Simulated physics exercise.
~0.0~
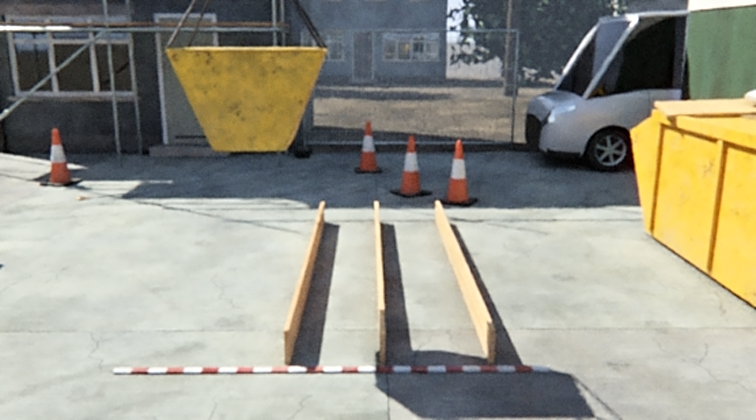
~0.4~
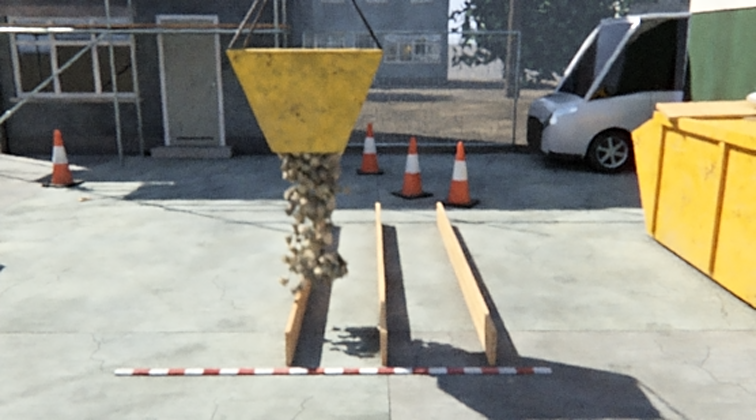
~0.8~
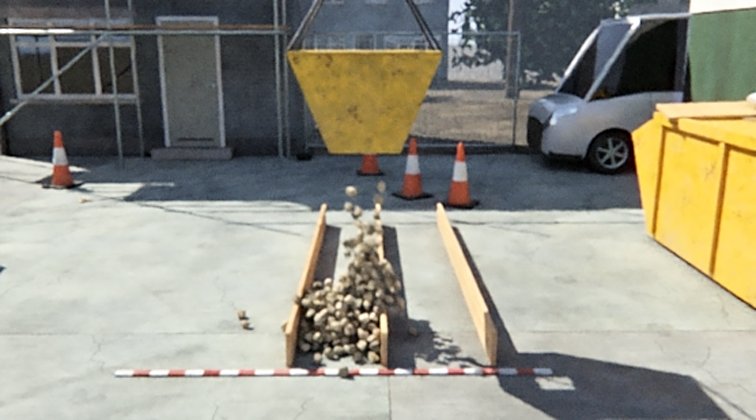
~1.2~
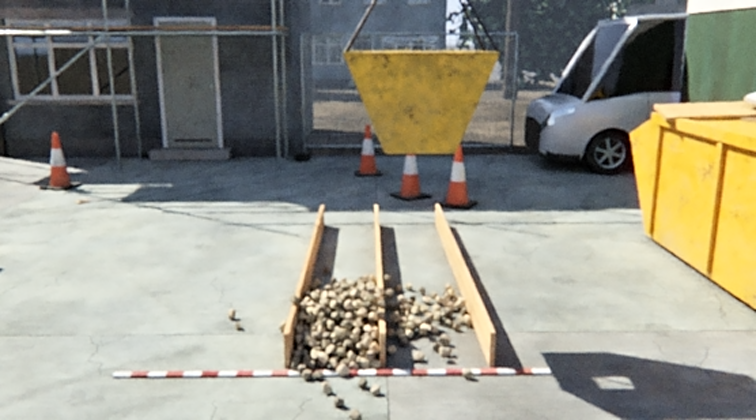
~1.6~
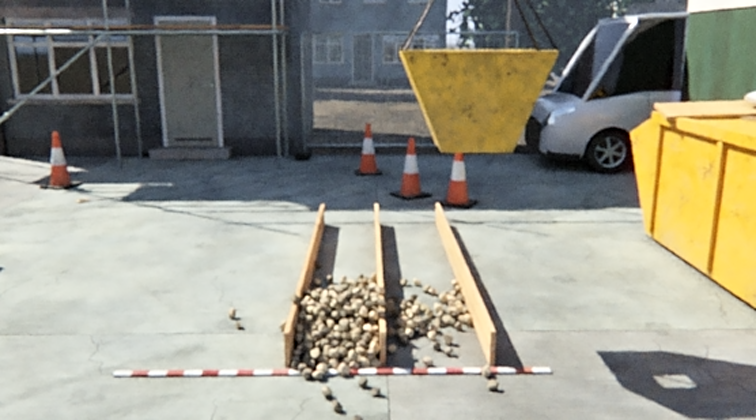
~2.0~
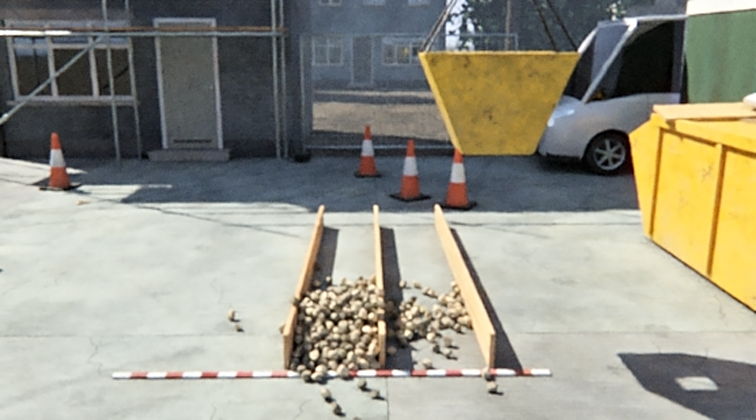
In a concrete yard, a hanging yellow skip moved right and poured stones through its bottom over three wooden boards, then carried on empty; most of the stones settled in the left bay, with fewer in the right and a few scattered outside.
